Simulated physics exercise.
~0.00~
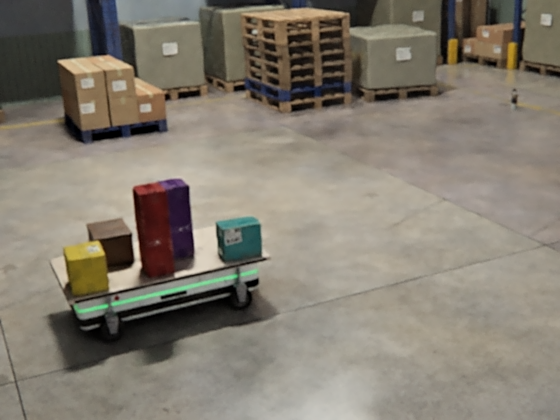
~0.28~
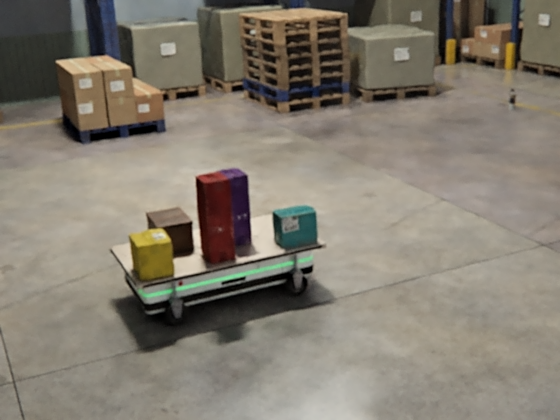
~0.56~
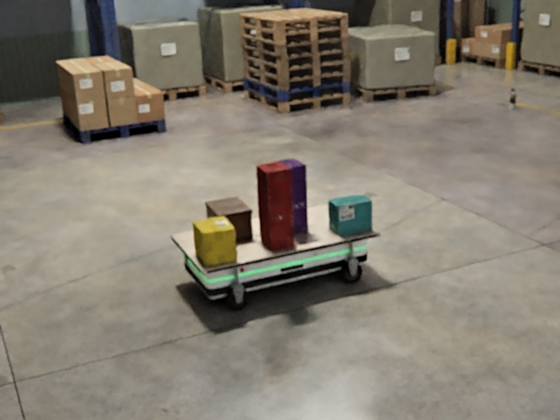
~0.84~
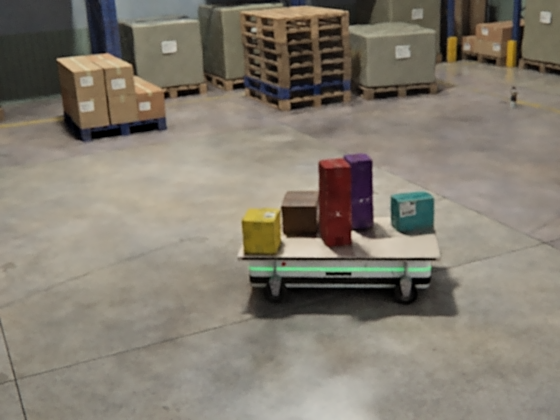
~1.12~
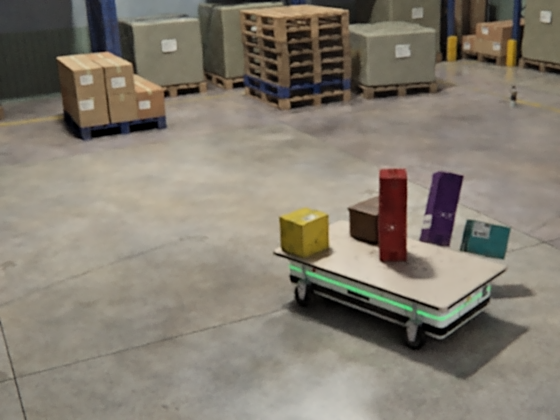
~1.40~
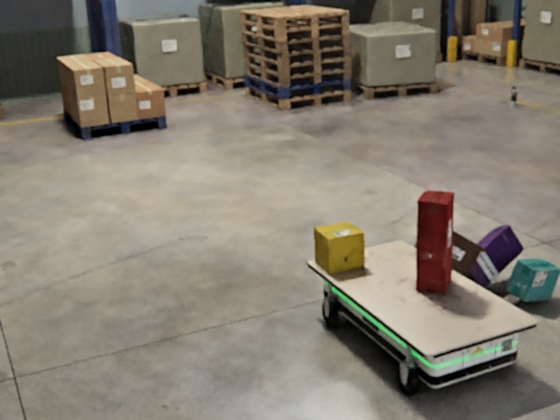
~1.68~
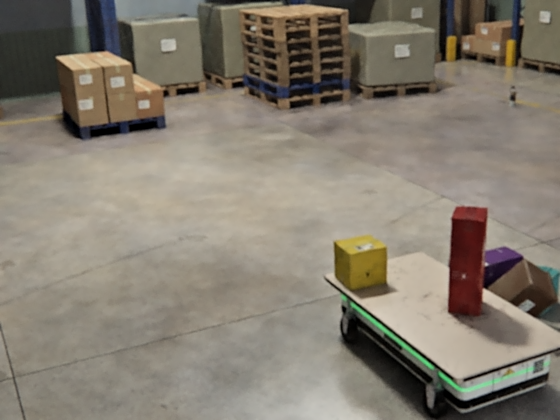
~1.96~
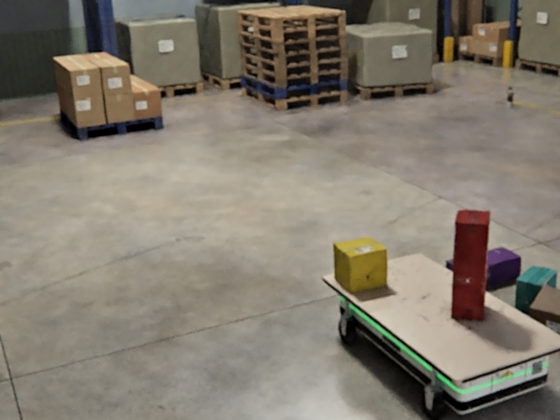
In this clip, a low robotic cart carries five boxes across a warehouse floor and curves toward the viewer; the purple, turquoise and brown boxes tumble off its far side, and it stops with the yellow and red boxes still standing on deck.
